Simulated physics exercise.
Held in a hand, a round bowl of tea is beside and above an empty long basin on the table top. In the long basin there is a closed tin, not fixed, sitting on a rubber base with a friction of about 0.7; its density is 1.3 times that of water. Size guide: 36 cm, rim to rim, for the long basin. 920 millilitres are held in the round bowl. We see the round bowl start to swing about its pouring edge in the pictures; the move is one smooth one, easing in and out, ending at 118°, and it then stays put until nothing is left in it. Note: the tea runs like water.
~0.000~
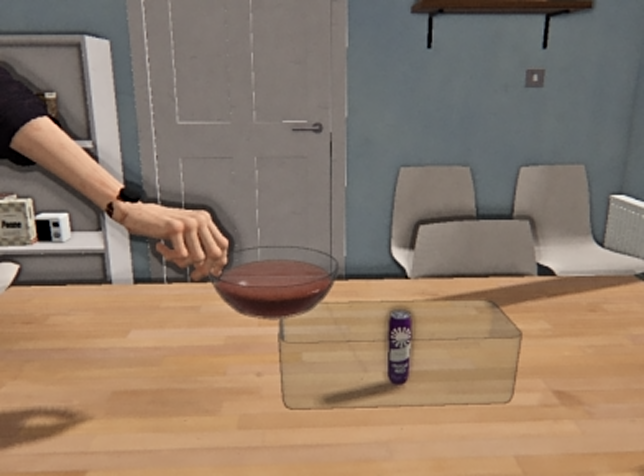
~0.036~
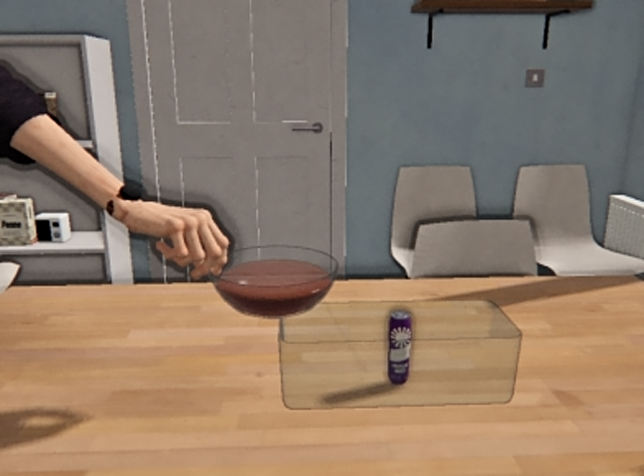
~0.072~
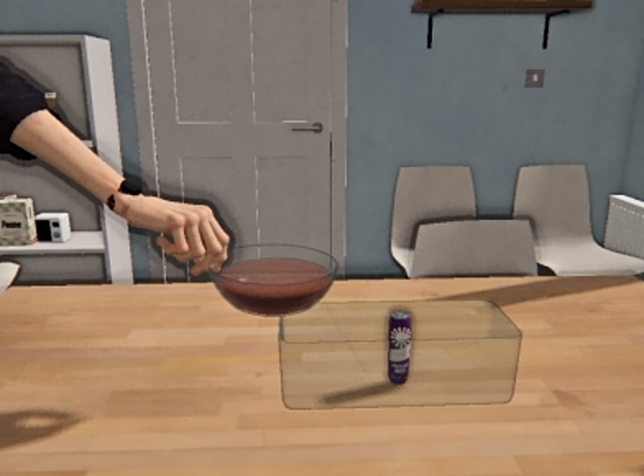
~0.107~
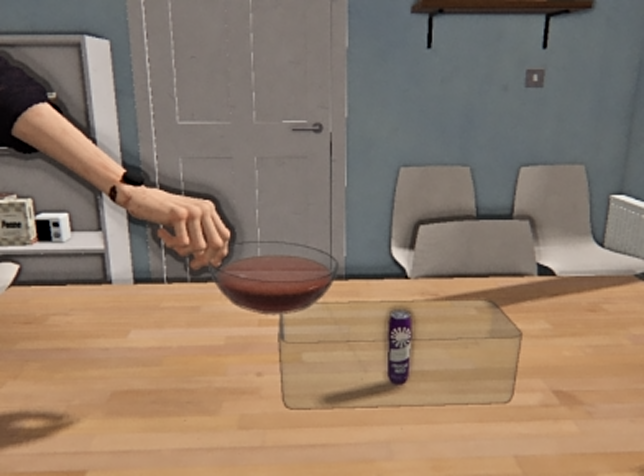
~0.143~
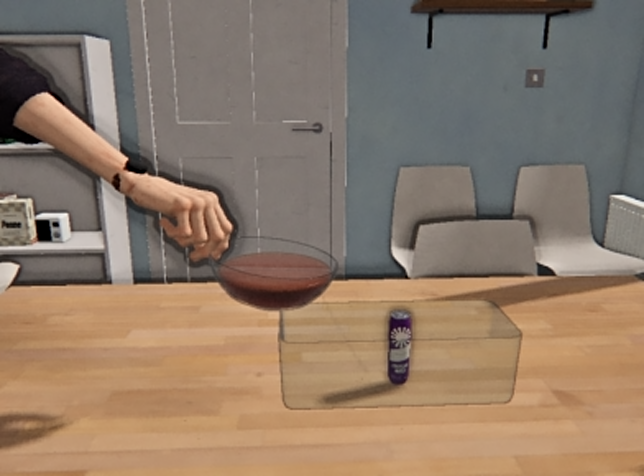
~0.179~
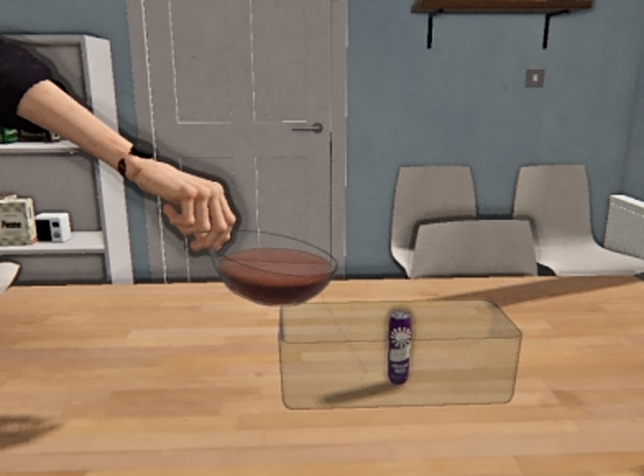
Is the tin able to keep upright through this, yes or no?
Yes, it remains upright.
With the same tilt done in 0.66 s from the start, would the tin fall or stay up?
After the tilt, the tin is still standing.
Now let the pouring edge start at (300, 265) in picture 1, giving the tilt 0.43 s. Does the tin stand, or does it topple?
Then it topples.
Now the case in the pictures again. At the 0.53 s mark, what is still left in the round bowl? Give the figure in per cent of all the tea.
Close to 36 in a hundred.
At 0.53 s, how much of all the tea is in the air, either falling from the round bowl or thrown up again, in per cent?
About 54 per cent.
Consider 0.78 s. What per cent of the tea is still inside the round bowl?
Near 0 percent, more or less.
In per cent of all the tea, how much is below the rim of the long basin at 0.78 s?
About 98 %.
Then, 0.53 s in, the tilt is 82° and 35 per cent is still to pour; the tin stands where it began.
Then, 0.78 s in, the tilt is 117° and 0 per cent is still to pour; the tin stands where it began.
Then, 1.05 s in, the tilt is 118° and 0 per cent is still to pour; the tin stands where it began.
Then, 1.34 s in, the tilt is 118° and 0 per cent is still to pour; the tin stands where it began.
Finally, the tin stands where it began.
